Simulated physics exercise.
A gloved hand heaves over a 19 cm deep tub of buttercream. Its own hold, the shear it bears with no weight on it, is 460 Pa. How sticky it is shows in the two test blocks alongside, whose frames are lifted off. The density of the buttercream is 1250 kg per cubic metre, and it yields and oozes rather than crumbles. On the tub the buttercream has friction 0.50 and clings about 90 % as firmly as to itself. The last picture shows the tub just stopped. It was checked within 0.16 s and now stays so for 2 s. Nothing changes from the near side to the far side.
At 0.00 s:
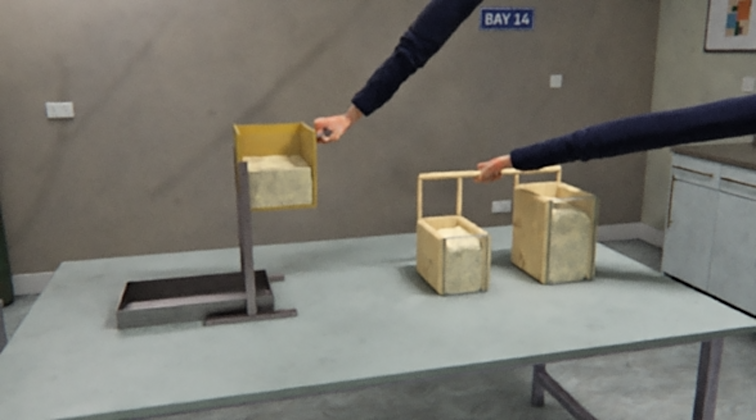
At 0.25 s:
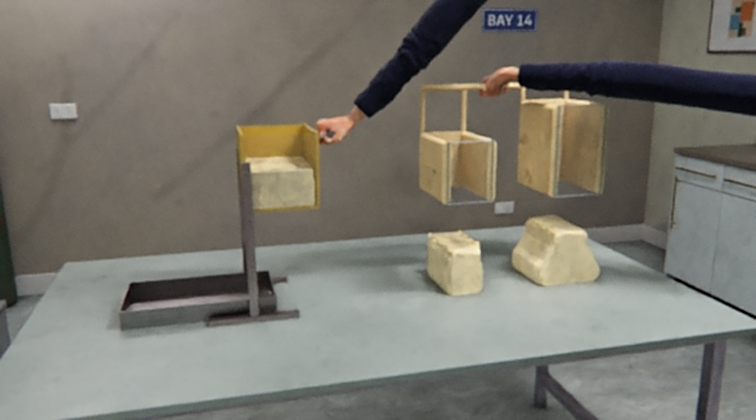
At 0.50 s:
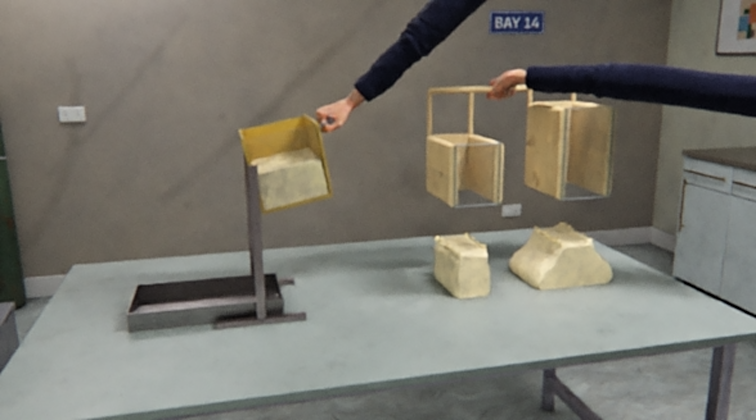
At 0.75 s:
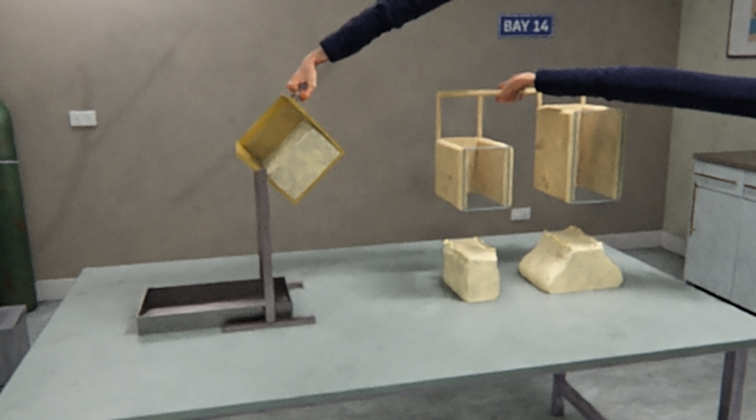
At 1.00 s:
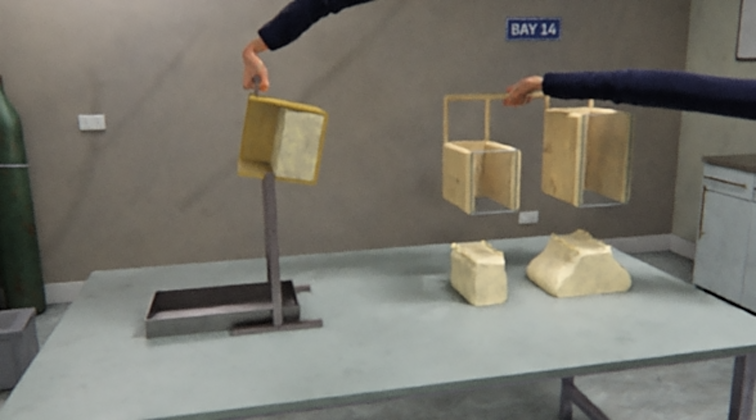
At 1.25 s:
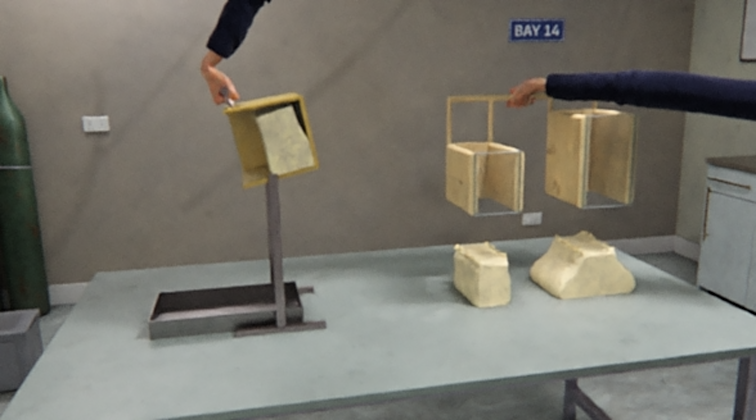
A person lifts wooden boxes off two pale blocks, then tilts a yellow tub leftward.
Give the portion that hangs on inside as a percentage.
Expect roughly 67 %.
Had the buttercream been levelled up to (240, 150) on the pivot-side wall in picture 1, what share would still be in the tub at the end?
In that case some 40 per cent.
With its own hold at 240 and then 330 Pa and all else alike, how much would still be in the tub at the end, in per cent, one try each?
In that order: 45 %, 50 %.
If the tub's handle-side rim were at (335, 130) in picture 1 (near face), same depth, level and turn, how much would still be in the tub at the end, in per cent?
Then about 45 %.
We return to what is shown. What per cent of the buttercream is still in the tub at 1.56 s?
About 85 %.
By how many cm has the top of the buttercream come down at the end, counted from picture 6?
Roughly 10 cm.
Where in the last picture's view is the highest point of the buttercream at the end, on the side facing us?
Around (287, 145).
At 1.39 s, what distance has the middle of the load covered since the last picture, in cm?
About 5 cm.
By 1.39 s, the tub is at 101 degrees and holds 100 %.
By 1.56 s, the tub is at 101 degrees and holds 85 %.
By 1.73 s, the tub is at 101 degrees and holds 70 %.
By 1.90 s, the tub is at 101 degrees and holds 67 %.
By 3.25 s, at the end, the tub is at 101 degrees and holds 67 %.
